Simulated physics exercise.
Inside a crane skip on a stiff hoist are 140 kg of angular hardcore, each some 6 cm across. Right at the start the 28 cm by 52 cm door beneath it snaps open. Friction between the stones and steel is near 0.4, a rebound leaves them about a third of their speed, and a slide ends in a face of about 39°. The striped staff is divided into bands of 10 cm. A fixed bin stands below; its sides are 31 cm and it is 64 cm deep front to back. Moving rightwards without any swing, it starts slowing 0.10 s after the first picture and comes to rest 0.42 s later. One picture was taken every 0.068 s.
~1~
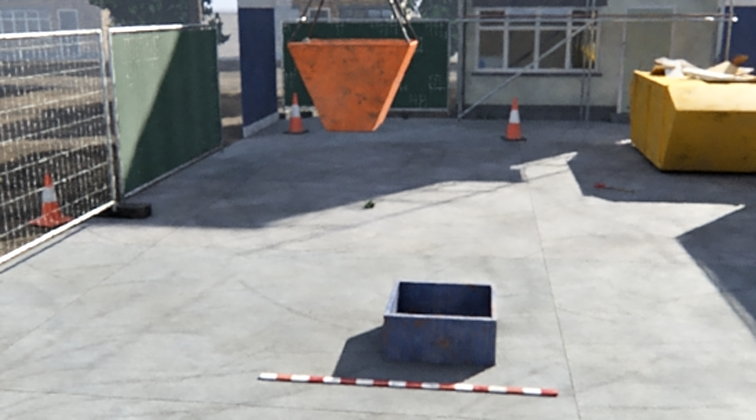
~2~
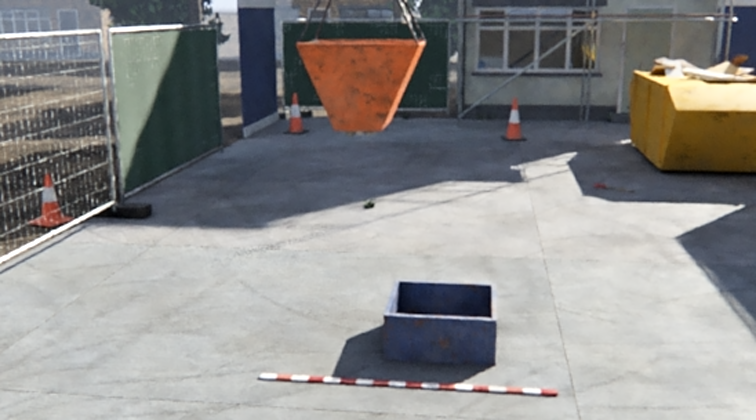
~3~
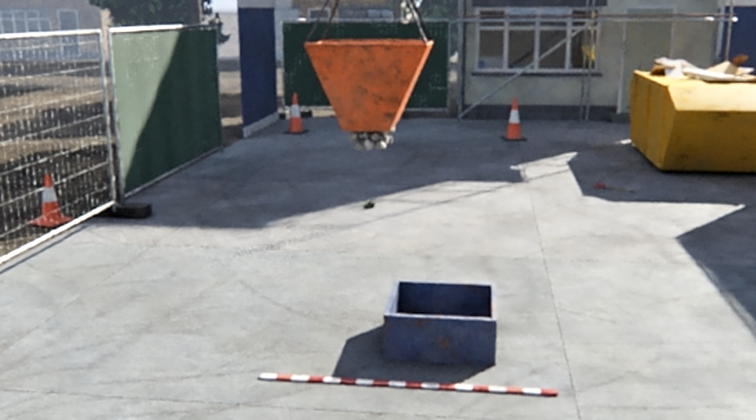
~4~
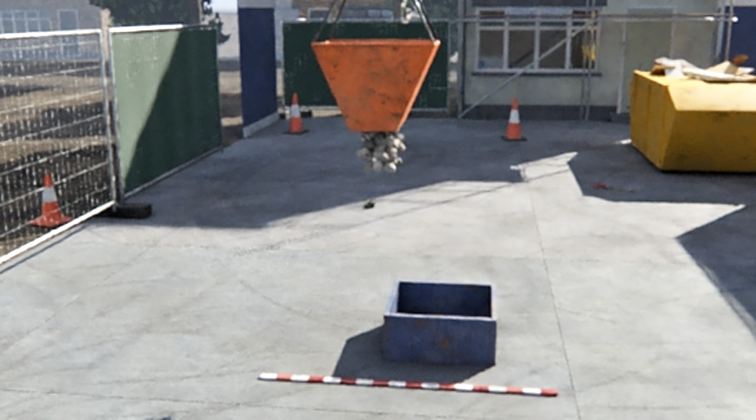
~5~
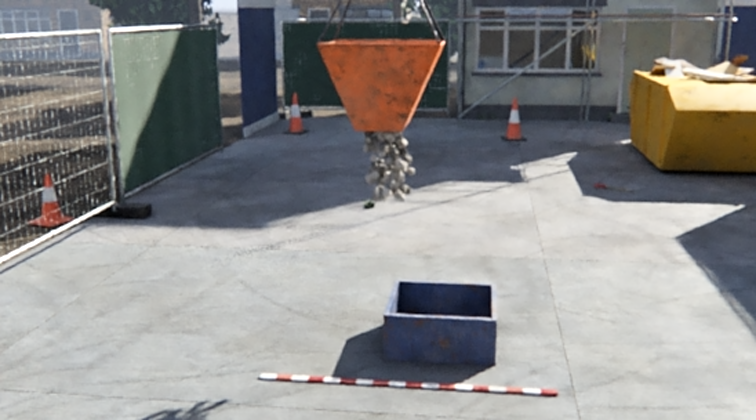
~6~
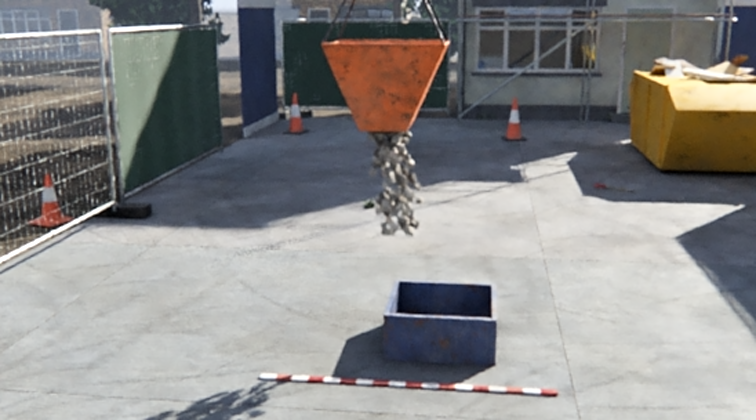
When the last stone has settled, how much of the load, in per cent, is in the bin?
Roughly 69 in every hundred.
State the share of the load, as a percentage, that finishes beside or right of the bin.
Approx 0 % of the load.
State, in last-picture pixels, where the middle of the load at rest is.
Their centre ends up around (412, 327).
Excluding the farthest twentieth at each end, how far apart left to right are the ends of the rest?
The stretch runs about 110 cm.
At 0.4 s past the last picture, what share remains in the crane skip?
Close to 30 percent has not yet come out.
Then, 0.4 s after the last picture, 28 % in the crane skip, 15 % falling or lying left of the bin, 57 % falling or lying in the bin; the stones farthest right are at (466, 327).
Then, 0.8 s after the last picture, 0 % in the crane skip, 31 % falling or lying left of the bin, 68 % falling or lying in the bin; the stones farthest right are at (487, 334).
Then, 1.4 s after the last picture, 0 % in the crane skip, 31 % falling or lying left of the bin, 69 % falling or lying in the bin; the stones farthest right are at (489, 337).
Then, 2.3 s after the last picture, 0 % in the crane skip, 31 % falling or lying left of the bin, 69 % falling or lying in the bin; the stones farthest right are at (489, 336).
Then, 4.2 s after the last picture, 0 % in the crane skip, 31 % left of the bin, 69 % in the bin; the stones farthest right are at (489, 336).
